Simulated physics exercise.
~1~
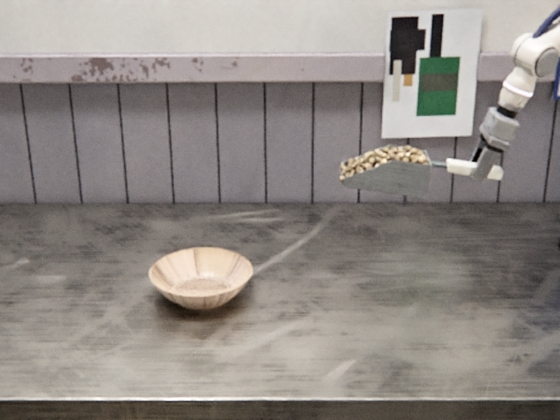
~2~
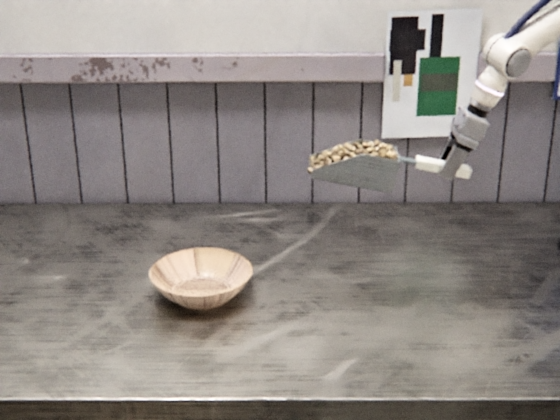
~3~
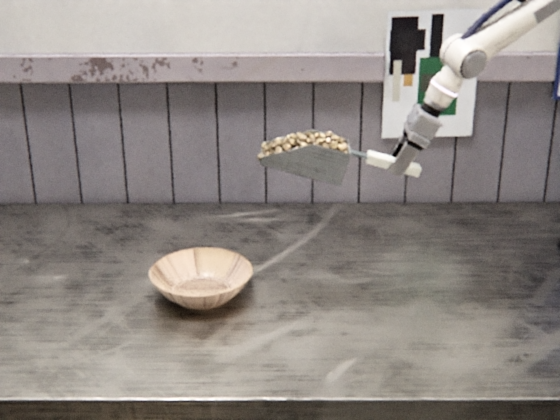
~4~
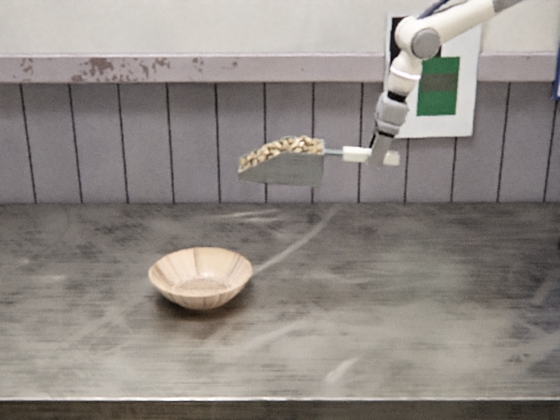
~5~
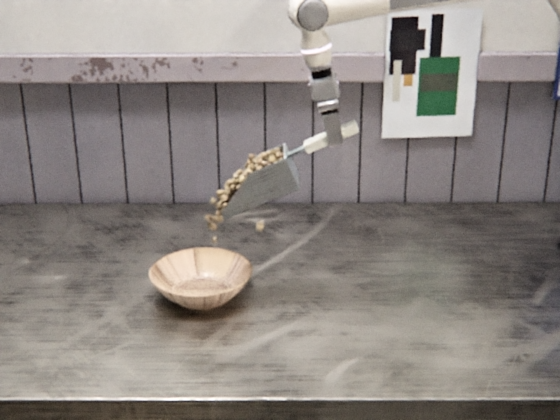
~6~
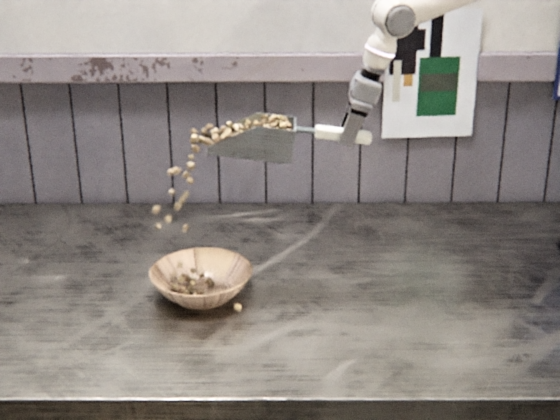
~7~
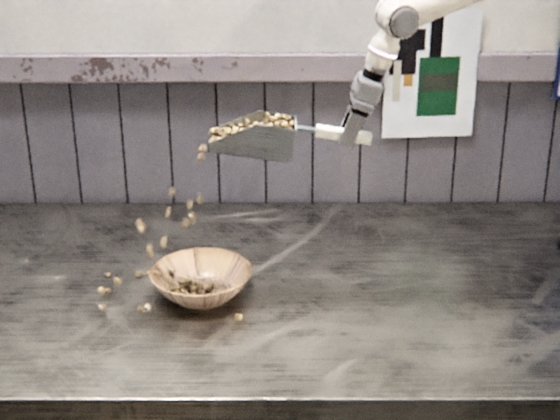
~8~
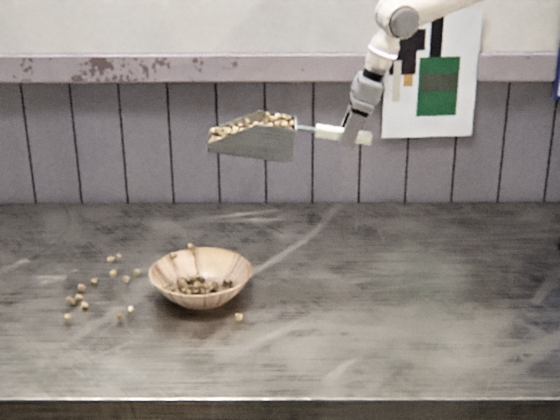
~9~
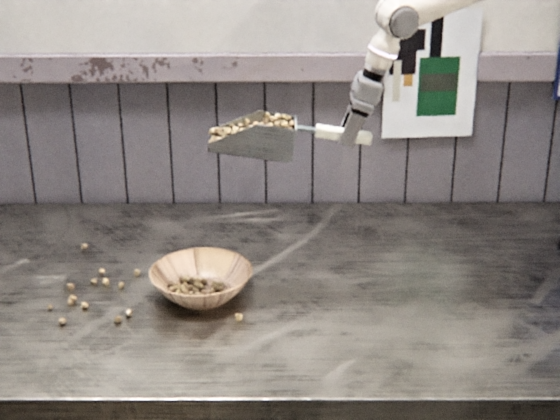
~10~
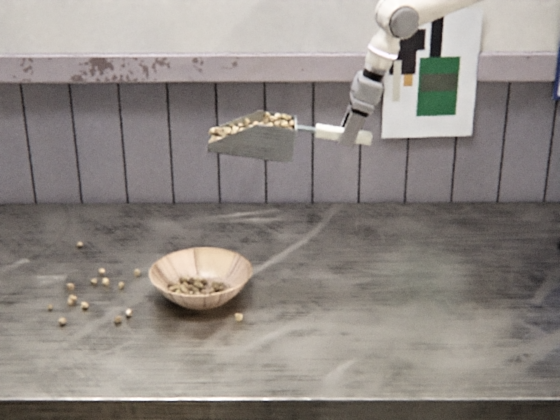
On a worn grey tabletop, a robot arm carried a heaped scoop of small pebbles left toward a wooden bowl, tipped it forward, then lifted and levelled it, leaving some in the bowl, others scattered mostly to its left, and most still in the scoop.
